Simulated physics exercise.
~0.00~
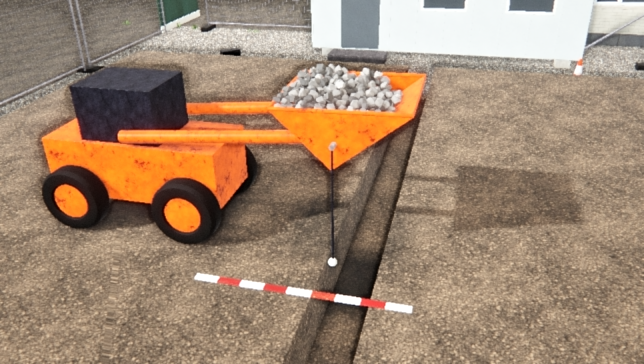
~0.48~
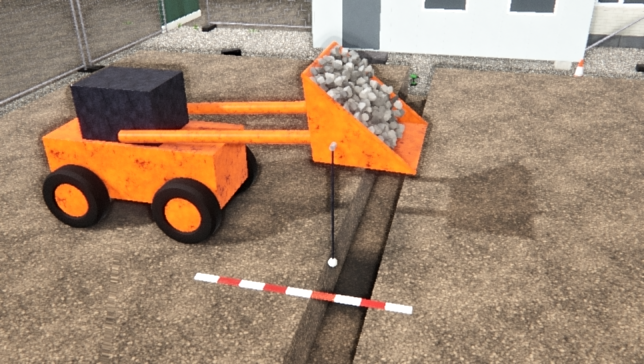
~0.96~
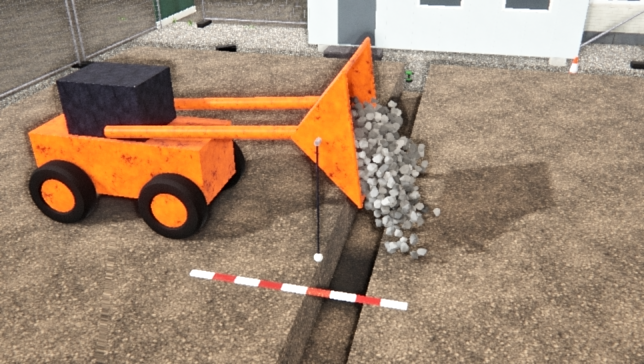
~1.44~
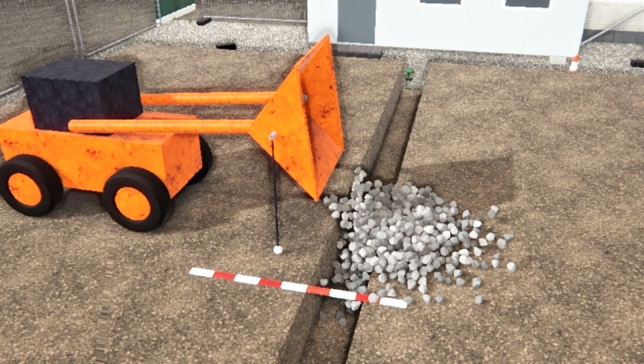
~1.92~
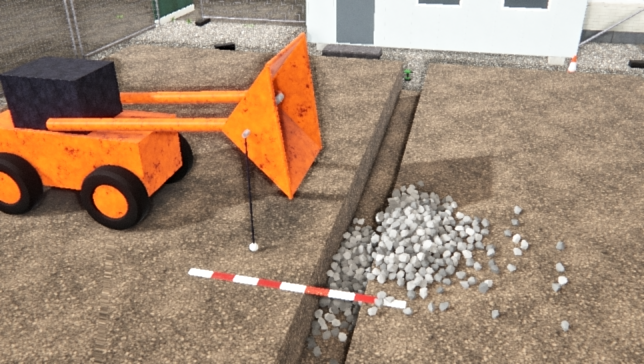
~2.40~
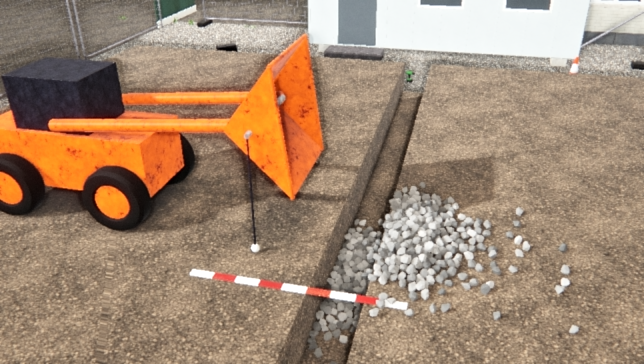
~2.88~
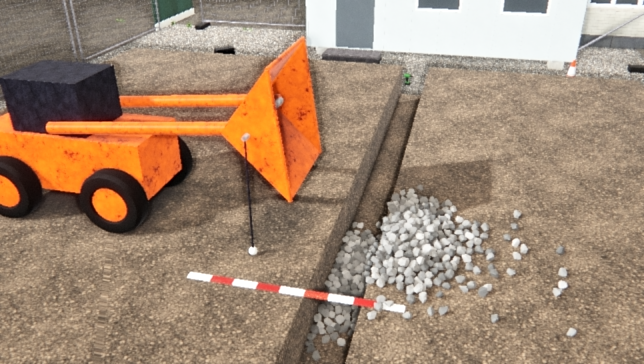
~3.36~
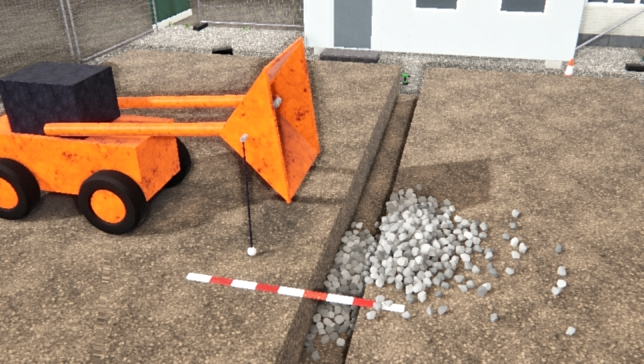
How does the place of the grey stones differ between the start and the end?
At the start the stones sit up in the loader's raised bucket. At the end they lie lower and further right, heaped on the ground and partly in the trench.
